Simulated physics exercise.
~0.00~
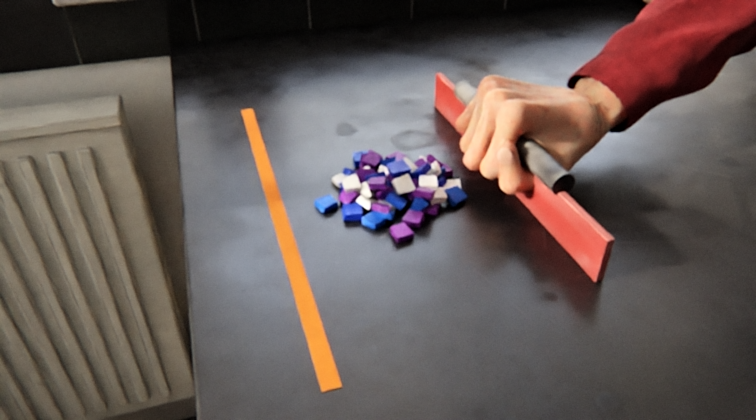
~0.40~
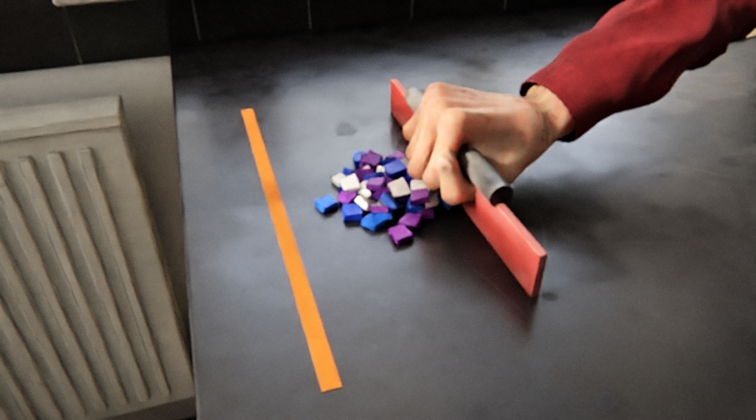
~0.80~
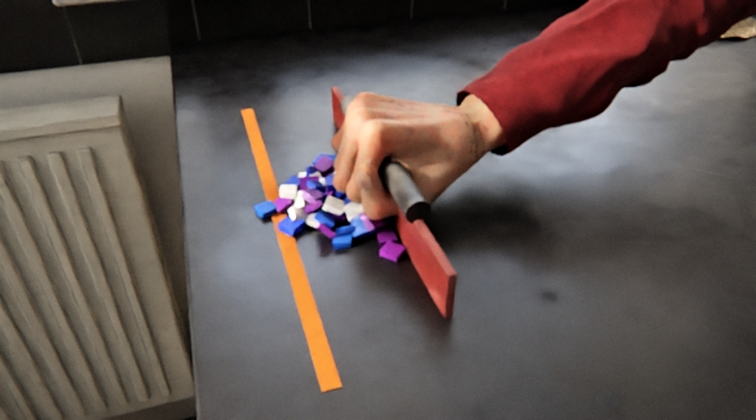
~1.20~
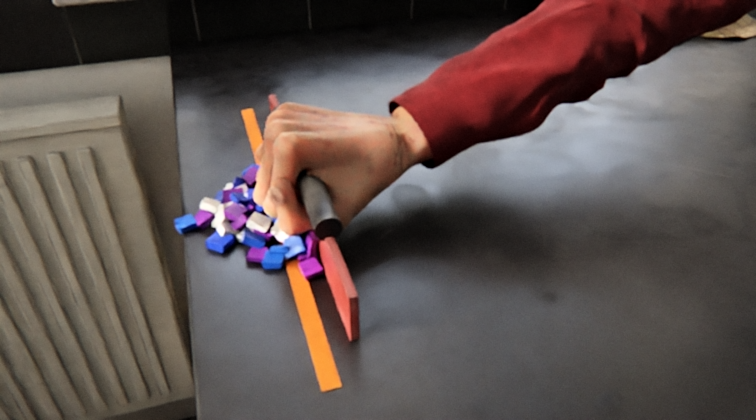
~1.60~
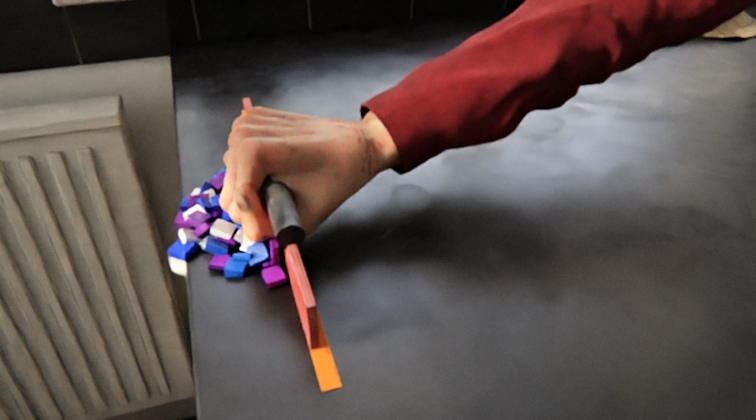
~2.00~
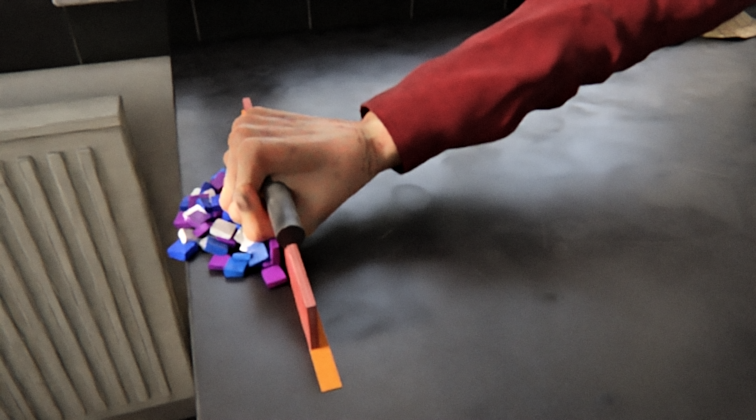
A hand in a red sleeve pushed a loose heap of blue, purple and white tiles leftward across a dark tabletop with a red scraper, then stopped at the orange tape, leaving the heap at the table's edge with a small part jutting over.
